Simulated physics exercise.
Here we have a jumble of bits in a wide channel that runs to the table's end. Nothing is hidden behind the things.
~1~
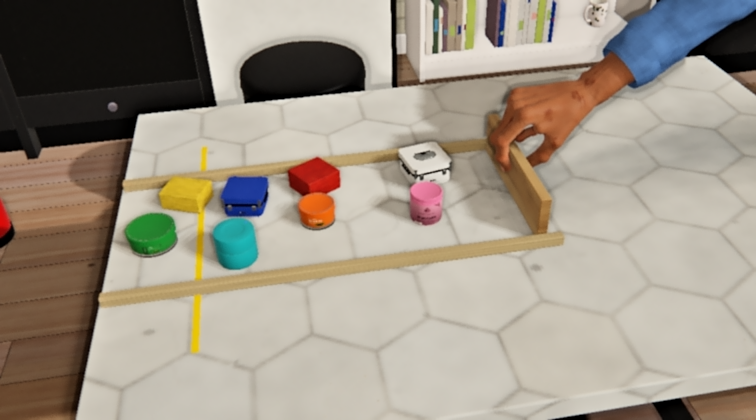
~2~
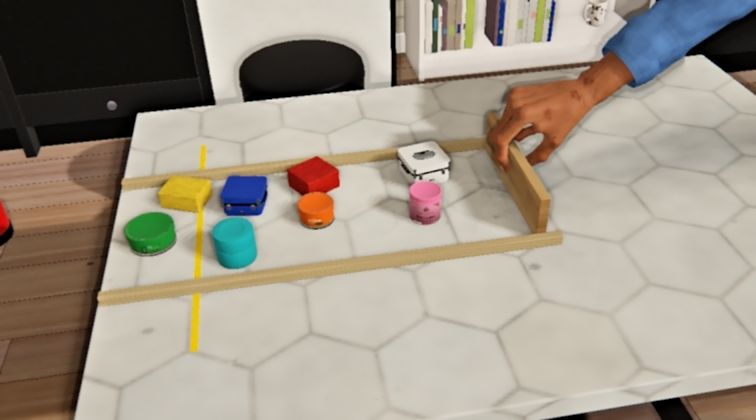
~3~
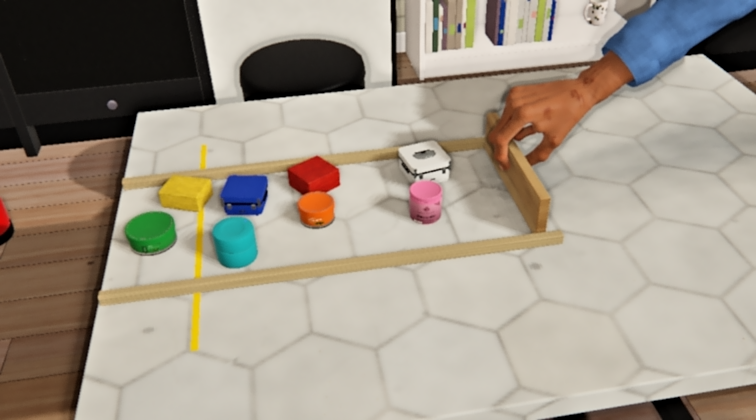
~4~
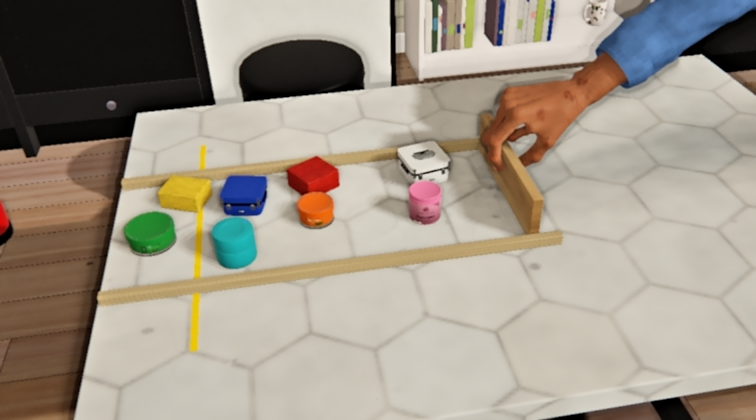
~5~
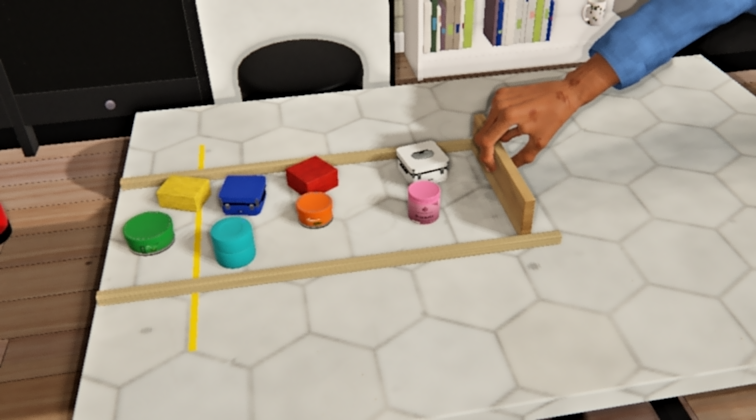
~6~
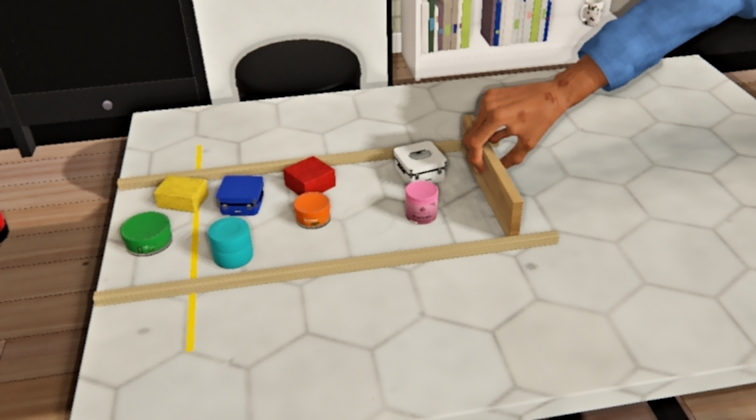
A hand held a wooden board upright across a channel on a tiled-pattern table, then slid it a short way left toward the white case and pink tub, while the colourful pieces stayed put.
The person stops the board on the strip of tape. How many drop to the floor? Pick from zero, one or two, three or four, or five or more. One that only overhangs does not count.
Here the number that fall off is one or two.
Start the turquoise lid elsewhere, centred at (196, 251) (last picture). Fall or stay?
The turquoise lid does not fall.
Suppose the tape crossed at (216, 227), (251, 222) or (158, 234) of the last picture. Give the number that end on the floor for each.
It would be 1, 0 and 4.
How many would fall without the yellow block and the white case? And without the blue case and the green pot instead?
It would be 0 and 1.
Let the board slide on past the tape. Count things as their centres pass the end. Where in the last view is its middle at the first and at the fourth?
At (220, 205) for the first, at (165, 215) for the fourth.
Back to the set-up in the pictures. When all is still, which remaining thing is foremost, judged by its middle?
It is the green pot.
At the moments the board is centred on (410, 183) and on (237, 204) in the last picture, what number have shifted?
By then 2, and 8.
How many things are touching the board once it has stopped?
The number is 4.
Soon after, none off yet; green pot at rest near (147, 234); yellow block at rest near (182, 193); turquoise lid at rest near (231, 243).
After that, none off yet; green pot at rest near (147, 234); yellow block moving near (178, 194); turquoise lid at rest near (231, 243).
And then, none off yet; green pot at rest near (144, 235); yellow block displaced about its own width near (140, 198); turquoise lid displaced a little near (211, 249).
In the end, the number that fall off is one or two; gone, yellow block.
